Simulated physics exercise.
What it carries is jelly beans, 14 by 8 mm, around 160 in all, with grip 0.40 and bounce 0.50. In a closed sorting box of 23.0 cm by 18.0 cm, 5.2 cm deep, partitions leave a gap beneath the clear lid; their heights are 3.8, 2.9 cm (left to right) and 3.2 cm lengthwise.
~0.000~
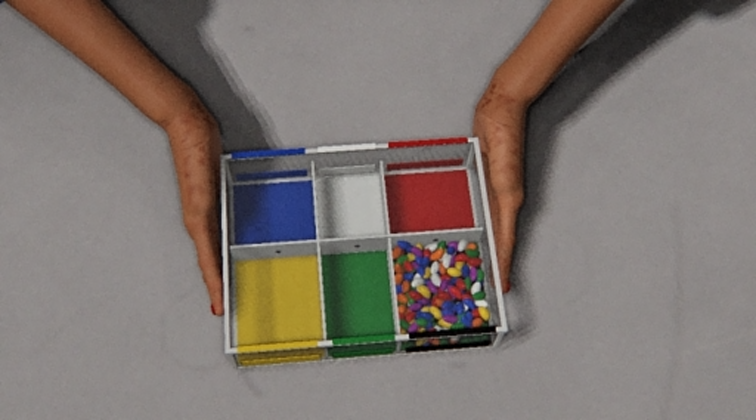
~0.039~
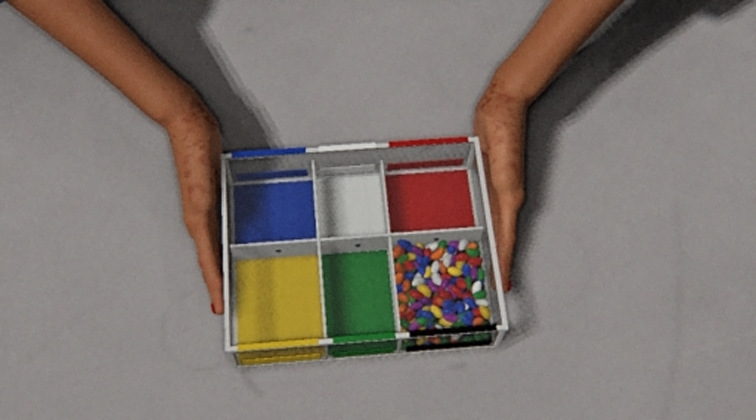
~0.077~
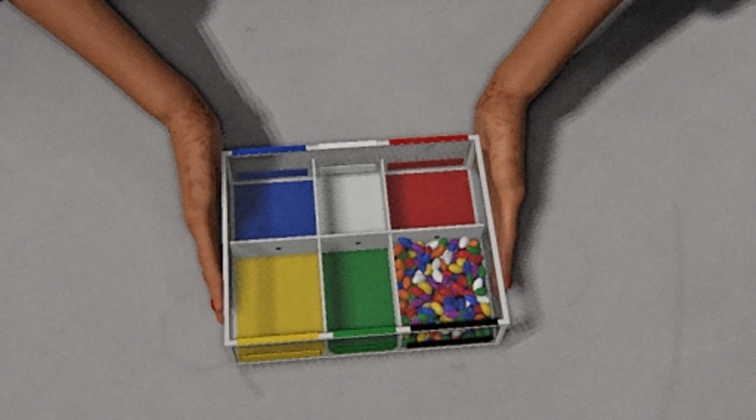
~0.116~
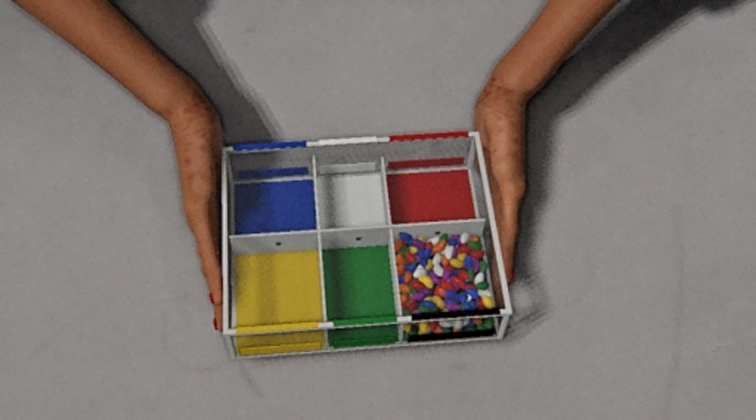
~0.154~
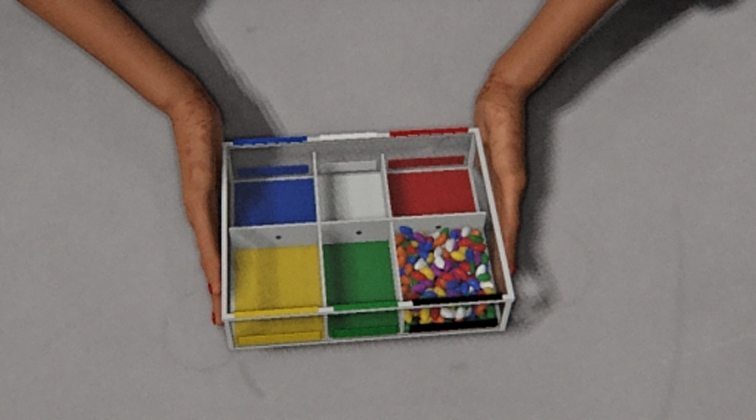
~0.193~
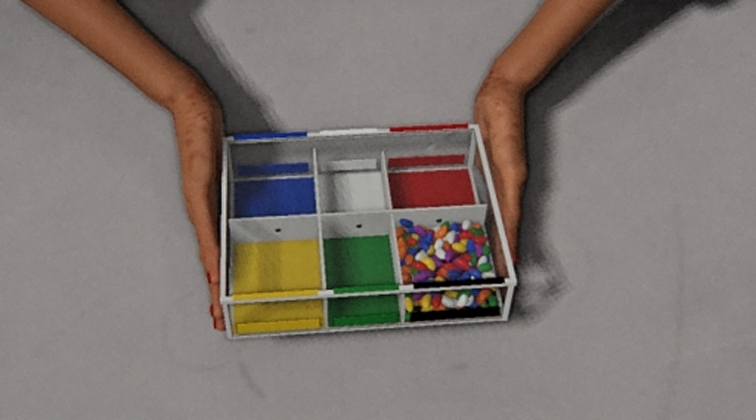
On a plain grey surface seen from above, two bare forearms reach in from the top, their hands pressed against the left and right sides of a clear-lidded box. Its six compartments show blue, white and red behind, yellow and green in front, with multicoloured jelly beans filling the front right one. The hands tilt the box gradually, raising its front edge, while the beans stay in their compartment and the camera remains still.
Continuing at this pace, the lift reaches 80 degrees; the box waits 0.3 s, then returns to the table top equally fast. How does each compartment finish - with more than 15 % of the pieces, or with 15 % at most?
Red: More than 15 %, blue: At most 15 %, green: At most 15 %, yellow: At most 15 %, white: At most 15 %, black: More than 15 %.
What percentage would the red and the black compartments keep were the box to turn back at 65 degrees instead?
Shares: Red 30, black 70, in per cent.
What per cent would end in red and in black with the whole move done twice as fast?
Red 60 %, black 35 %.
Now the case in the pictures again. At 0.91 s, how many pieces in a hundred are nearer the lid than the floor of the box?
Roughly 40 percent of the pieces.
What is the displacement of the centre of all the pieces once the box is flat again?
About 7.5 cm.
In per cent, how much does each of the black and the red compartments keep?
Black 45 %, red 50 %.
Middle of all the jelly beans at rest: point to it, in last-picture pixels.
Once everything settles, the centre is around (434, 209).
After 0.91 s, tilt 80 degrees; red 40 %, black 60 %.
After 1.38 s, tilt 43 degrees; red 50 %, white 5 %, black 45 %.
After 1.93 s, tilt 0 degrees; red 50 %, white 5 %, black 45 %.
By 2.5 s all is still; red 50 %, blue 0 %, green 0 %, yellow 0 %, white 5 %, black 45 %.
